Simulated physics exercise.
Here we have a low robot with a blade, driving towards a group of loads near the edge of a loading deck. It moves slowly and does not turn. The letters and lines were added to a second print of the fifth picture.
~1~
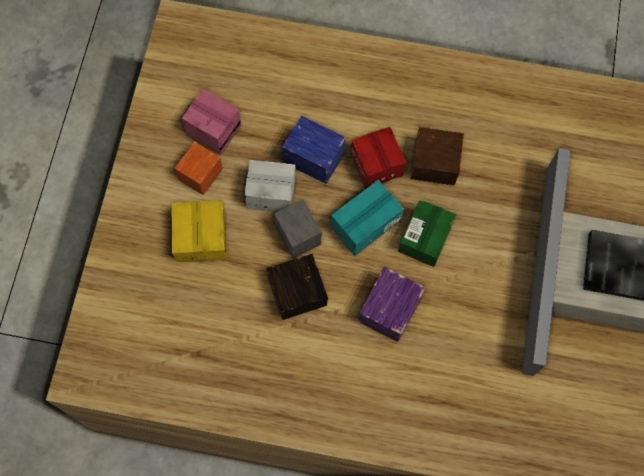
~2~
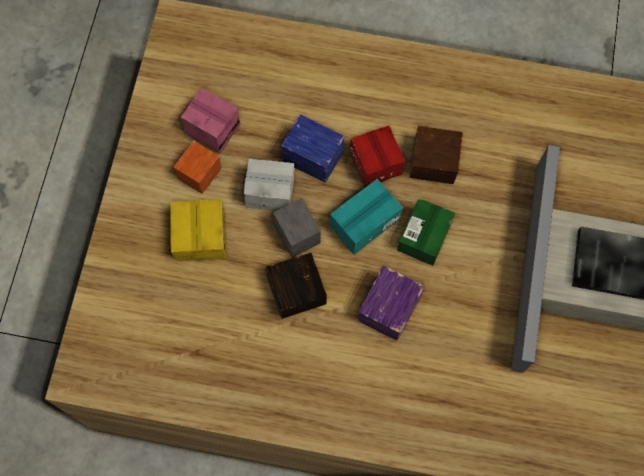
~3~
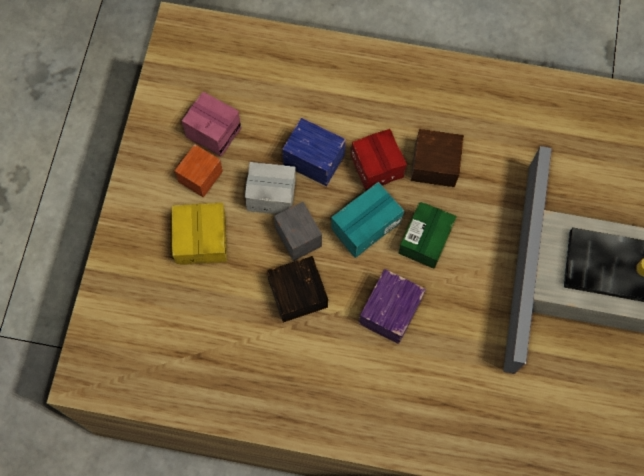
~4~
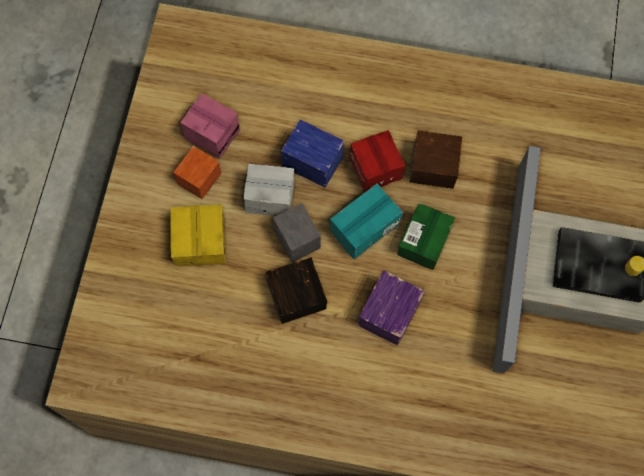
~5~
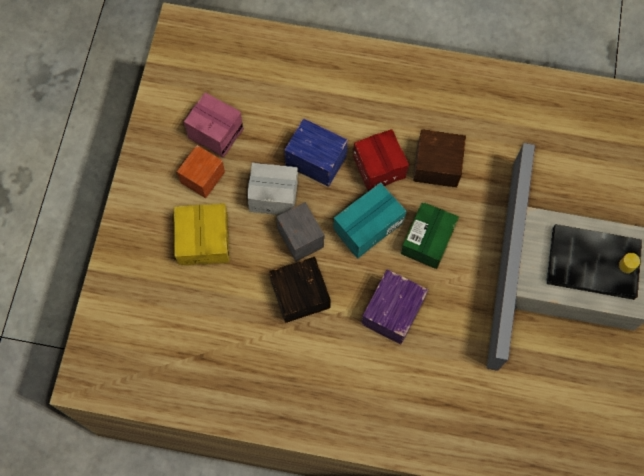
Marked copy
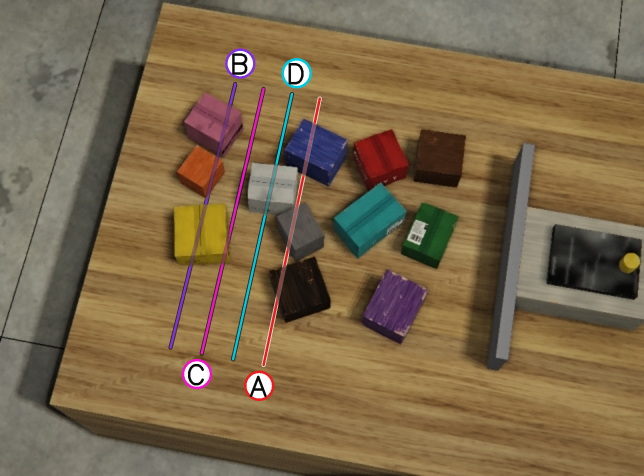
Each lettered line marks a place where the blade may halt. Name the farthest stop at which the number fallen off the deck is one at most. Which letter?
Line D.
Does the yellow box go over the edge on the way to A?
No.
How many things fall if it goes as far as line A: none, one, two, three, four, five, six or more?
The count is none.
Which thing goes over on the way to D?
It is the pink box.
On the copy, A at (293, 225); B at (205, 209); C at (234, 215); D at (264, 220).
On D. First, robot (496, 243); brown crate (407, 153); red box (362, 151).
Then, robot (406, 227); pink box (191, 121); orange crate (195, 172).
Finally, robot (337, 215); pink box over the edge; orange crate (134, 161); one fallen.
By contrast, A is within the limit but short; B drops five; C drops three.
